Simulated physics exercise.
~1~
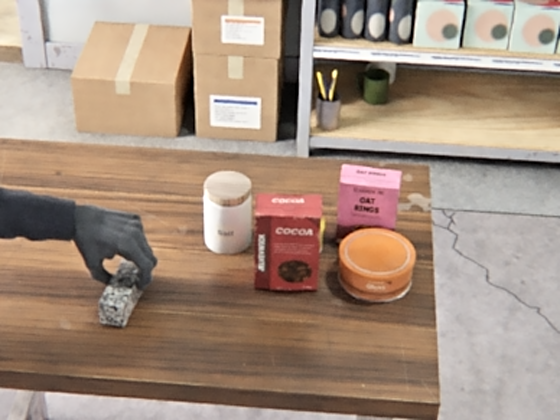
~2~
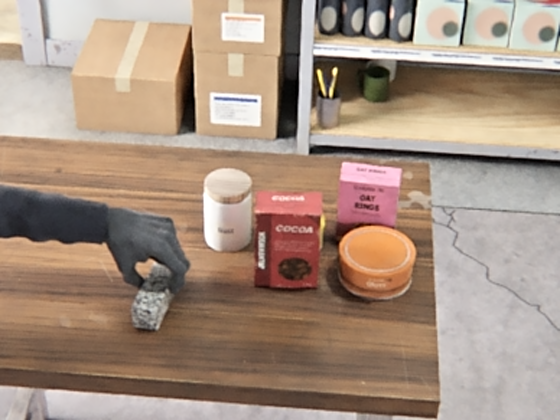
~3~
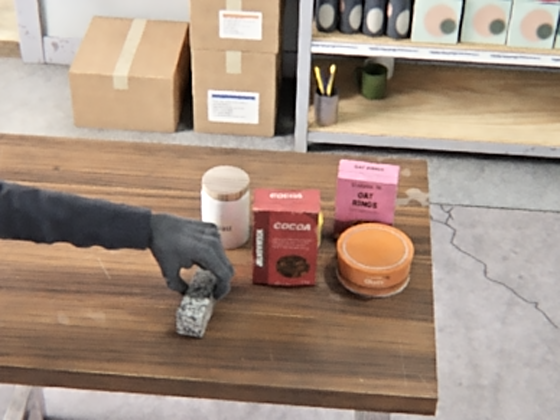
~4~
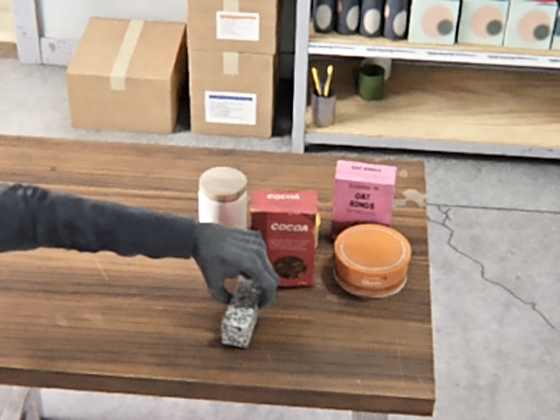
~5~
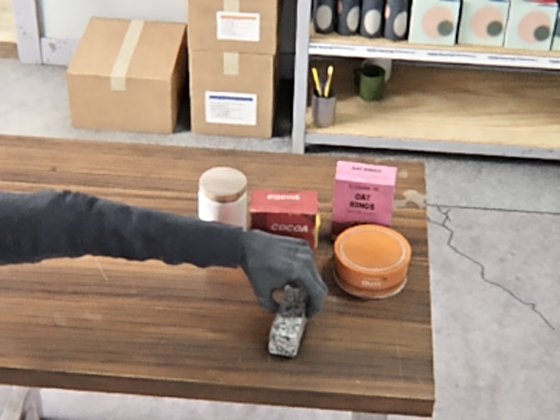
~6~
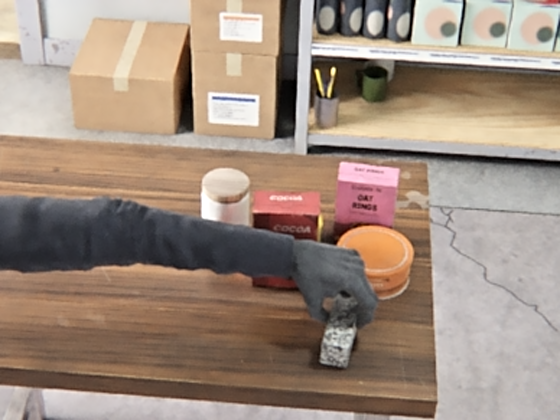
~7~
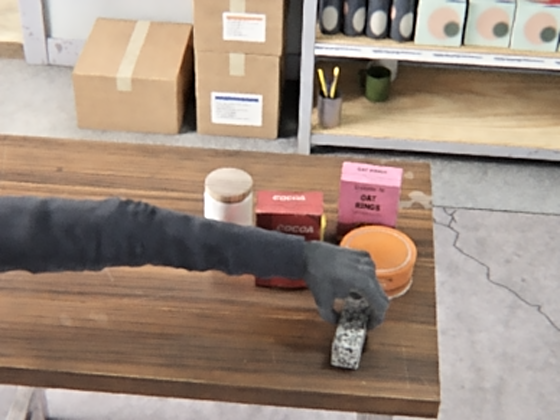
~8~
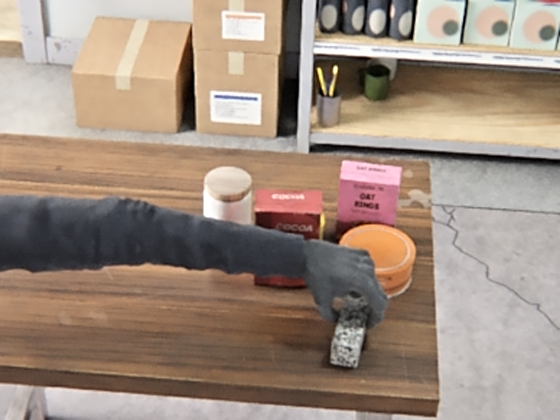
Gloved hand sliding a speckled block rightward across a wooden table, passing in front of packets and tubs, which all stay standing.
